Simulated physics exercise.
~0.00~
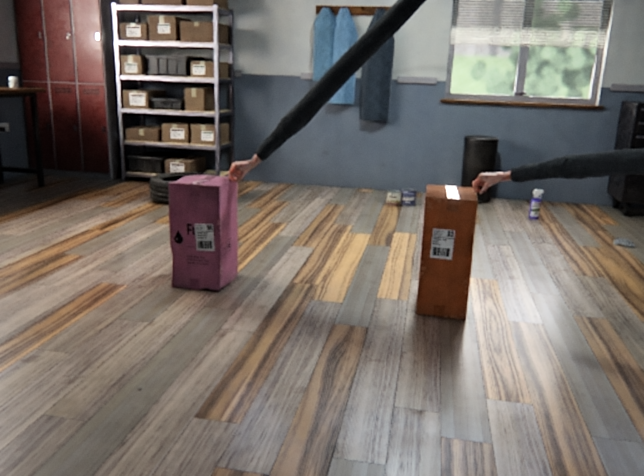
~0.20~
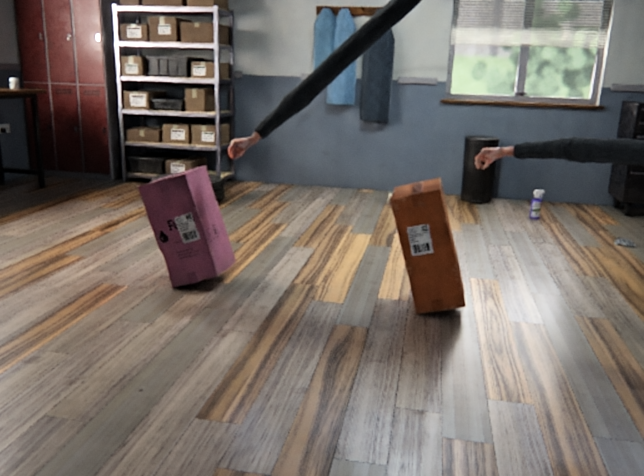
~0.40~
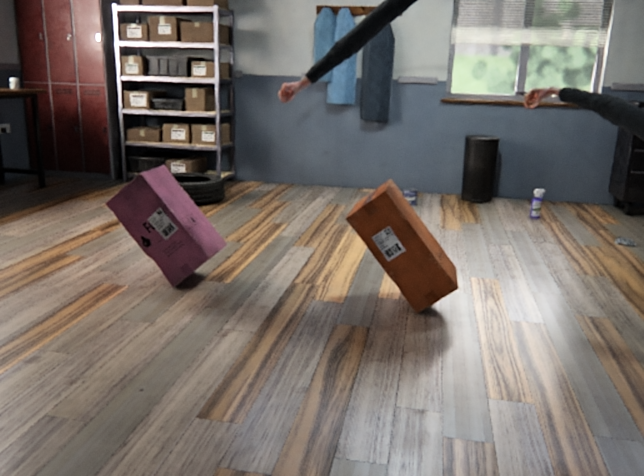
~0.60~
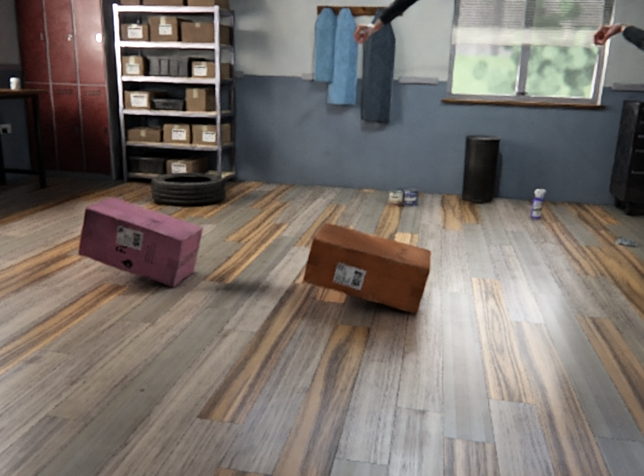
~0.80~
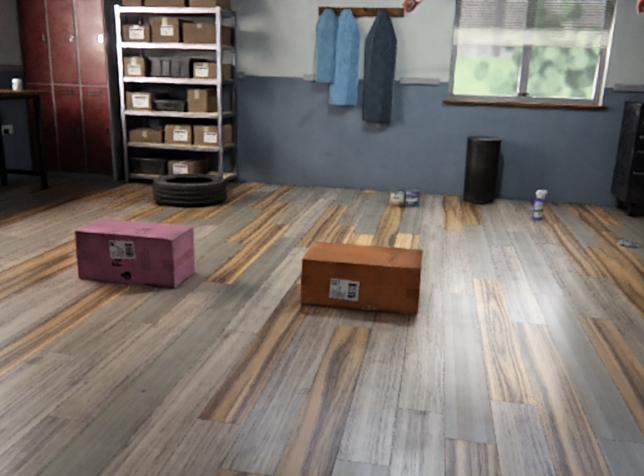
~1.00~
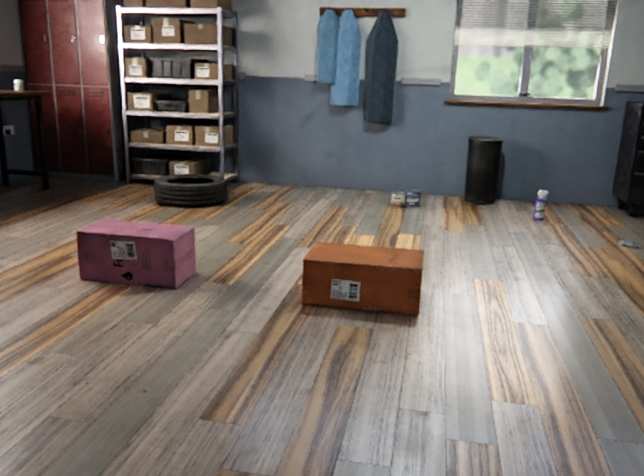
Pink and orange parcels standing on a wooden floor, tipping left as two hands let go, both ending on their sides.
